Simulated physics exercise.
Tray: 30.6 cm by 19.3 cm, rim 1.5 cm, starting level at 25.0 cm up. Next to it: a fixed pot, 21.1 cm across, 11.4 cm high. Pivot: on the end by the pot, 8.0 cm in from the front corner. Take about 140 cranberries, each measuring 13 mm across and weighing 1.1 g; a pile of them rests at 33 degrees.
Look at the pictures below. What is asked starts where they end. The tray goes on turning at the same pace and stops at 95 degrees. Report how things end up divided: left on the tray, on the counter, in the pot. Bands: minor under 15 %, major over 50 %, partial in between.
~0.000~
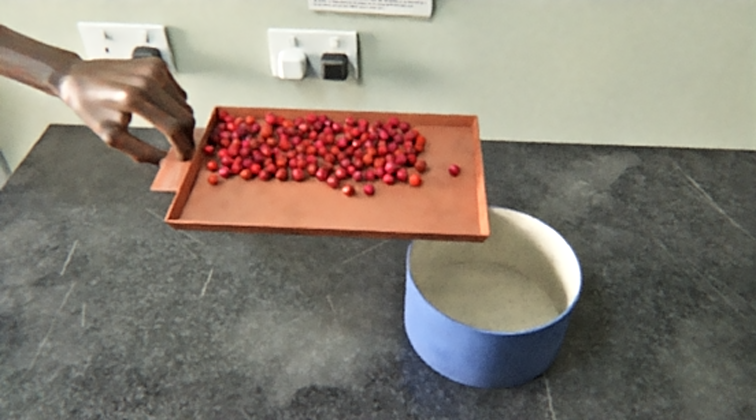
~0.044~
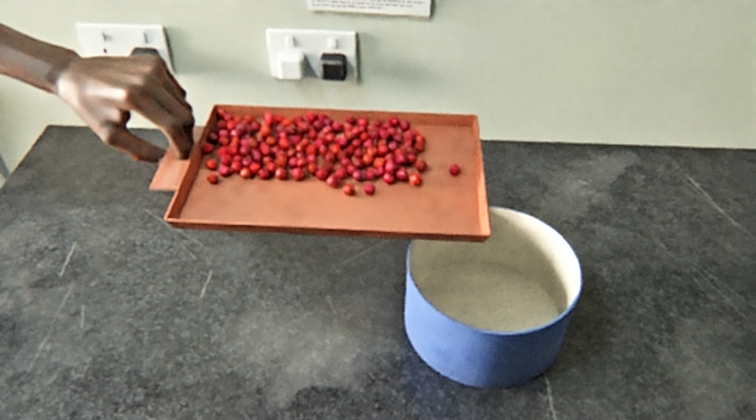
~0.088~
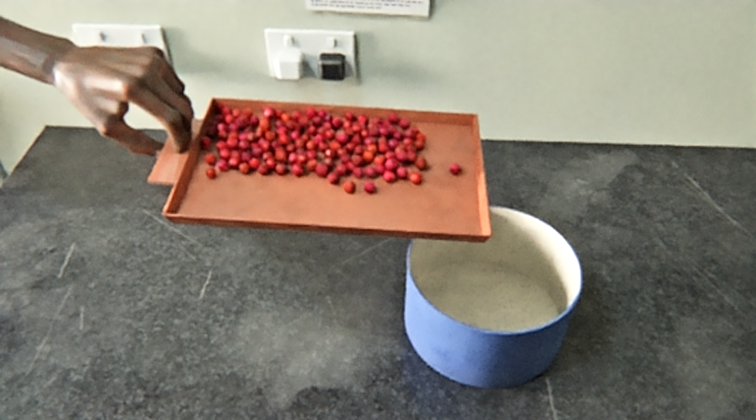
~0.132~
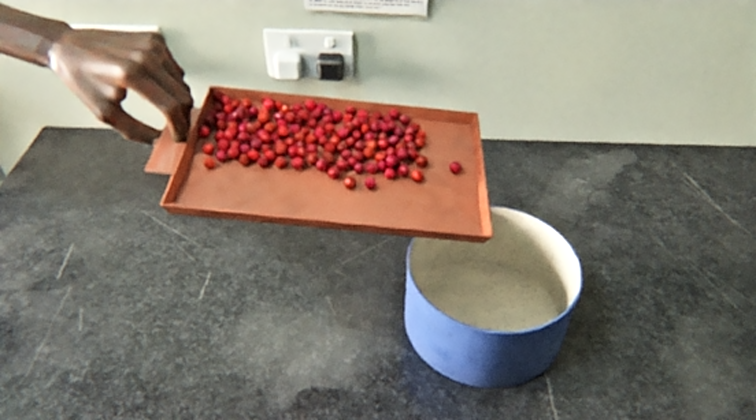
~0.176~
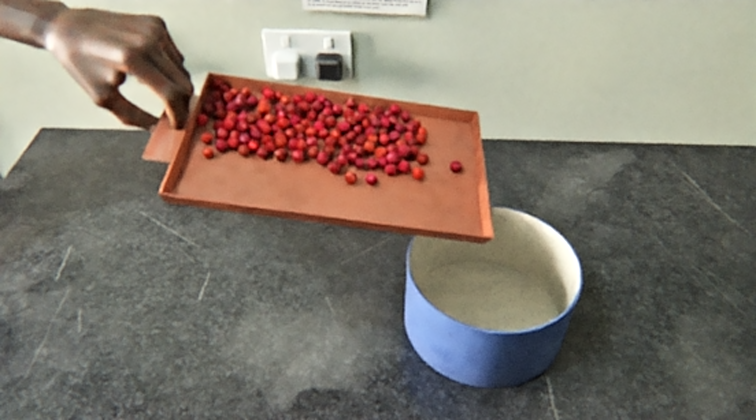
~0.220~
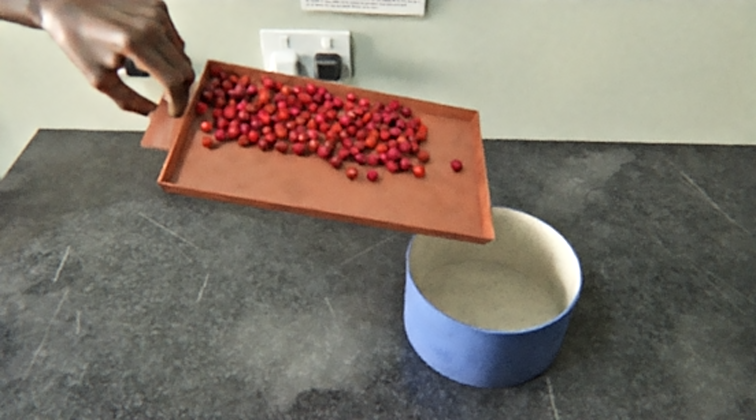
One by one: Tray: Small; counter: Medium; pot: Large.
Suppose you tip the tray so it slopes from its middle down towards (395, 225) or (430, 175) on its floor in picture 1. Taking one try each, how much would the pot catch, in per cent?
Roughly 35 % for the first direction, roughly 85 % for the second.
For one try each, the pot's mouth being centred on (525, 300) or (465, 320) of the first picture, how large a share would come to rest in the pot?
The shares would be near 95 and 80 per cent respectively.
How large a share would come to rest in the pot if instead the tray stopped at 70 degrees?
It would be near 45 per cent.
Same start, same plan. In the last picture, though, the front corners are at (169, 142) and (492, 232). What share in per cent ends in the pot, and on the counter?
Split: Pot = 80, counter = 20.
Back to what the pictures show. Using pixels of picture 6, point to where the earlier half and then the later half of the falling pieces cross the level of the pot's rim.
The first half passes near (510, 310) and the second half near (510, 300).
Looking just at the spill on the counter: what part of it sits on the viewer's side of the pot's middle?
Share: Roughly 100 %.
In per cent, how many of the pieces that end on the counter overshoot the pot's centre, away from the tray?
80 %.
After 0.76 s, tilt 51 degrees; the tray holds 100 %, the pot 0 %.
Then, at 1.11 s, tilt 77 degrees; the tray holds 65 %, the pot 15 %.
After 1.56 s, tilt 95 degrees; the tray holds 0 %, the pot 70 %.
At rest (2.4 s), tray 0 %, counter 25 %, pot 75 %.
